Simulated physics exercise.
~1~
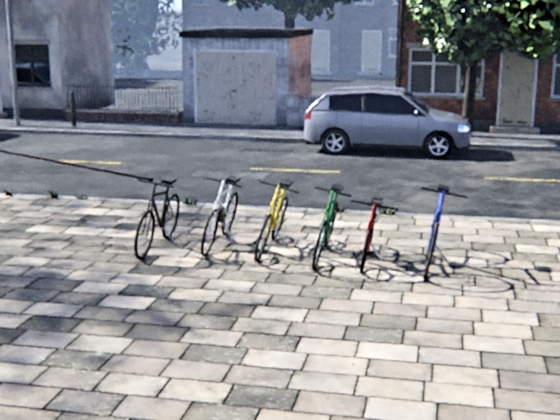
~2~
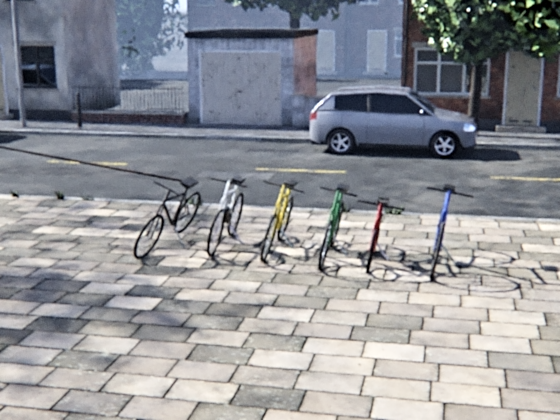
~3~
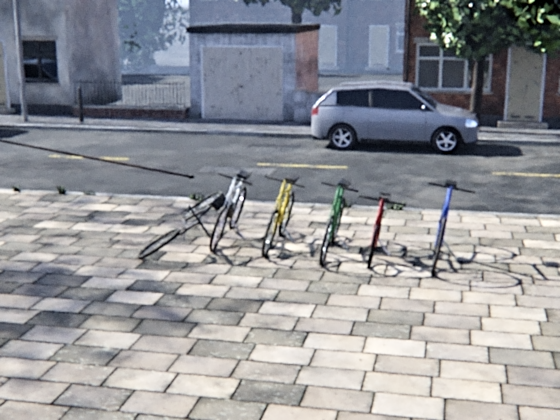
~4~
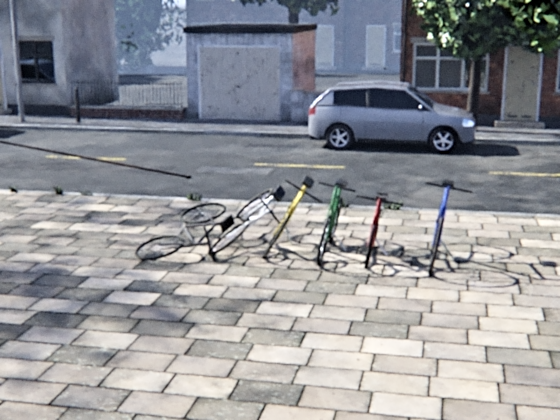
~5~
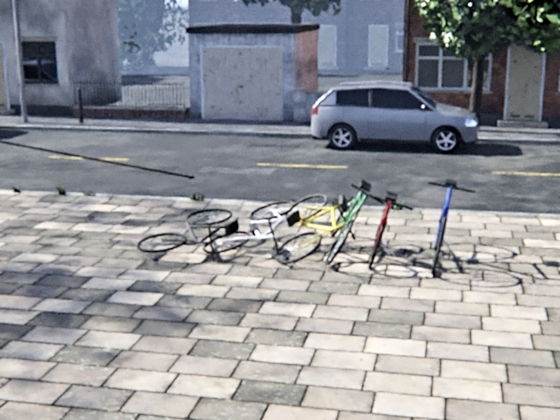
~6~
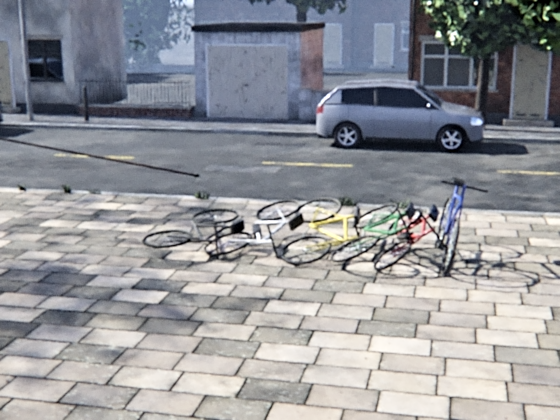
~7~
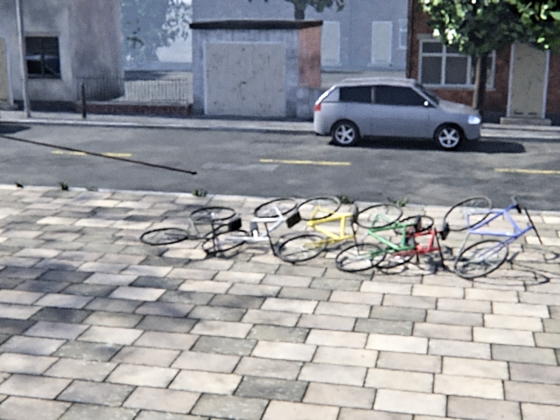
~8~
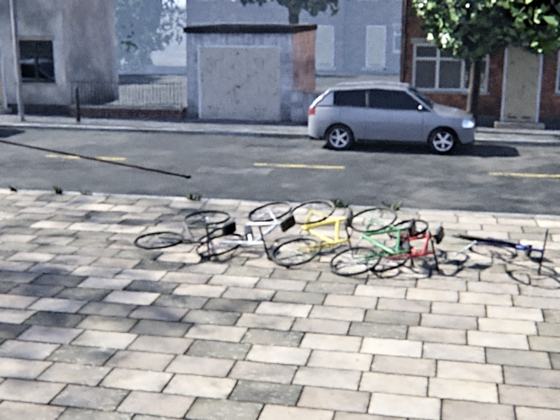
A row of six parked bicycles topples one after another from left to right until all lie down.
